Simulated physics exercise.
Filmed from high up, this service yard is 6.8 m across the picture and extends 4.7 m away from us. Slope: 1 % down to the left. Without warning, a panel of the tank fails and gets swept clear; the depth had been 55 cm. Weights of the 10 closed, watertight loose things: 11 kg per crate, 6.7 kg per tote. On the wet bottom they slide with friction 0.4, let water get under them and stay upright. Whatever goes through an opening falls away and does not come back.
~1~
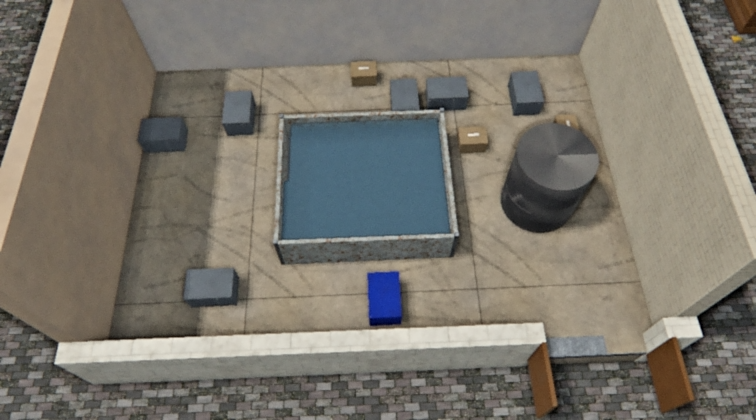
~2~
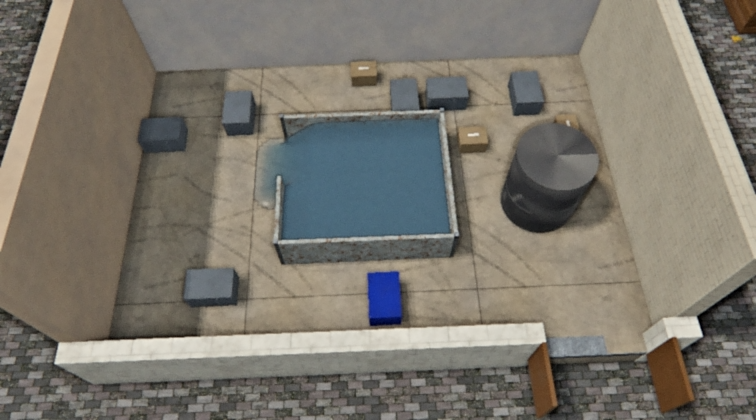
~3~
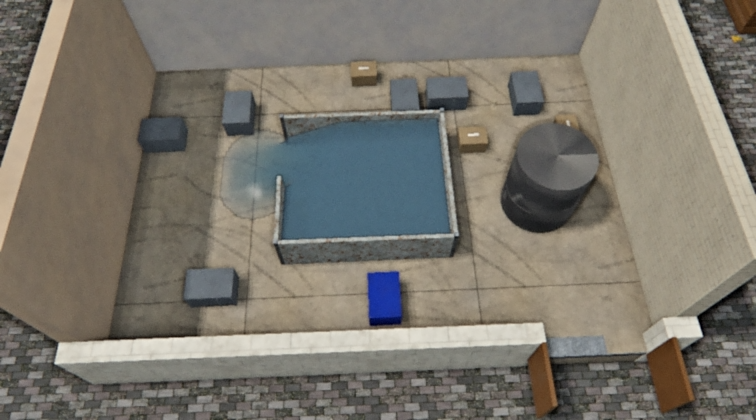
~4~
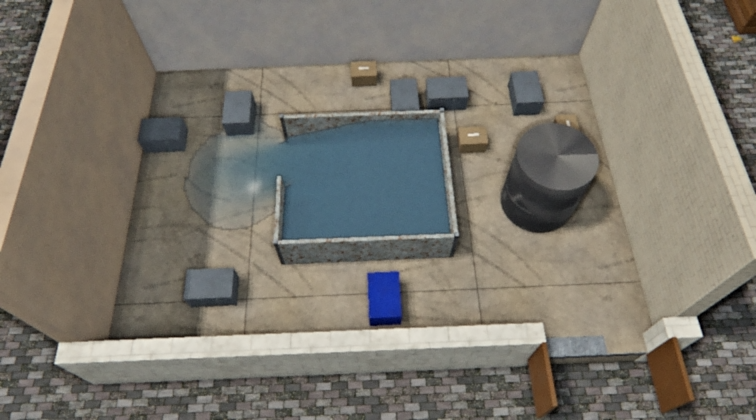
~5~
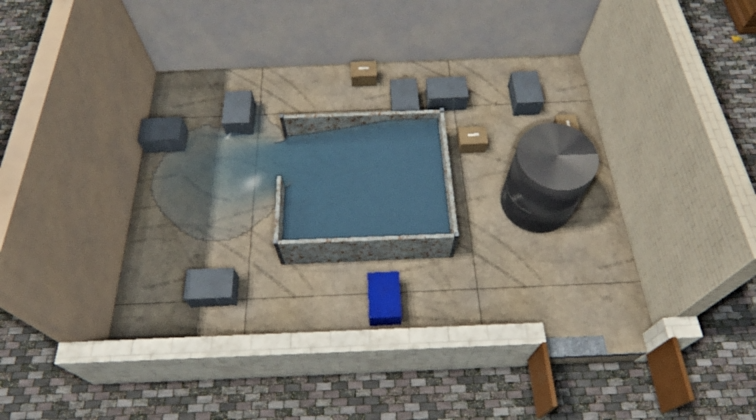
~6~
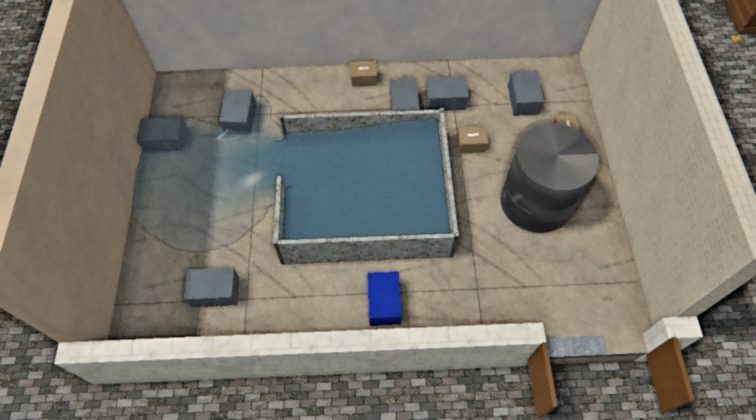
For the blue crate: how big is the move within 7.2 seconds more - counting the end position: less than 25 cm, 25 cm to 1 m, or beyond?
By the end, the blue crate is taken a long way.
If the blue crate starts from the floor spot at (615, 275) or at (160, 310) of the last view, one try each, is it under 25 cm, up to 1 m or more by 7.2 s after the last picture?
I'd say it does not really move on the first try and it lands far off on the second.
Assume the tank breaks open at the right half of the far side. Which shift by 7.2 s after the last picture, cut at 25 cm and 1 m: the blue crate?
Afterwards the blue crate stays almost motionless.
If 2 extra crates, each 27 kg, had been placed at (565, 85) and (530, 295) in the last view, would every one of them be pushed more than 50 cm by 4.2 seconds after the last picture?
Taking them in order, they end up smaller and smaller.
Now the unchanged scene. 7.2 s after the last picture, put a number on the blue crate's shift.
Measured offset: Near 300 cm.
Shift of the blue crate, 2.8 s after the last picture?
It is about 0 cm out of place by then.
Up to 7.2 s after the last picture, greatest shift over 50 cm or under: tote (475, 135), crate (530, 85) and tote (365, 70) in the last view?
Taking them in order: Fell shy, exceeded and exceeded.
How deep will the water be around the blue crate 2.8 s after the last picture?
Somewhere close to 1 cm.
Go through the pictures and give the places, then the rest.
The first frame shows the blue crate at (385, 294), on the bottom; 4.0 m2 under water; 0 of 10 have shifted.
The second frame shows the blue crate at (385, 294) rests on the ground; 4.5 m2 under water; 0 of 10 have shifted.
The third frame shows the blue crate at (385, 294), on the bottom; water covers 5.2 m2; 0 of 10 have shifted.
The fourth frame shows the blue crate at (385, 294), on the bottom; 6.0 m2 under water; 0 of 10 have shifted.
The fifth frame shows the blue crate at (385, 294) rests on the ground; 7.0 m2 under water; 0 of 10 have shifted.
The sixth frame shows the blue crate at (385, 294) rests on the ground; 7.7 m2 under water; 0 of 10 have shifted.
Then, 0.9 s after the last picture the blue crate is near (385, 294), 0.0 m from its start, aground; 0 of 10 are out; 1 afloat.
Then, 2.8 s after the last picture the blue crate is near (385, 294), 0.0 m from its start, aground; 0 of 10 are out; 1 afloat.
Then, 4.8 s after the last picture the blue crate is near (499, 288), 1.4 m from its start, aground; 0 of 10 are out; 4 afloat.
Then, 7.2 s after the last picture the blue crate is near (615, 270), 2.9 m from its start, afloat; 0 of 10 are out; 7 afloat.
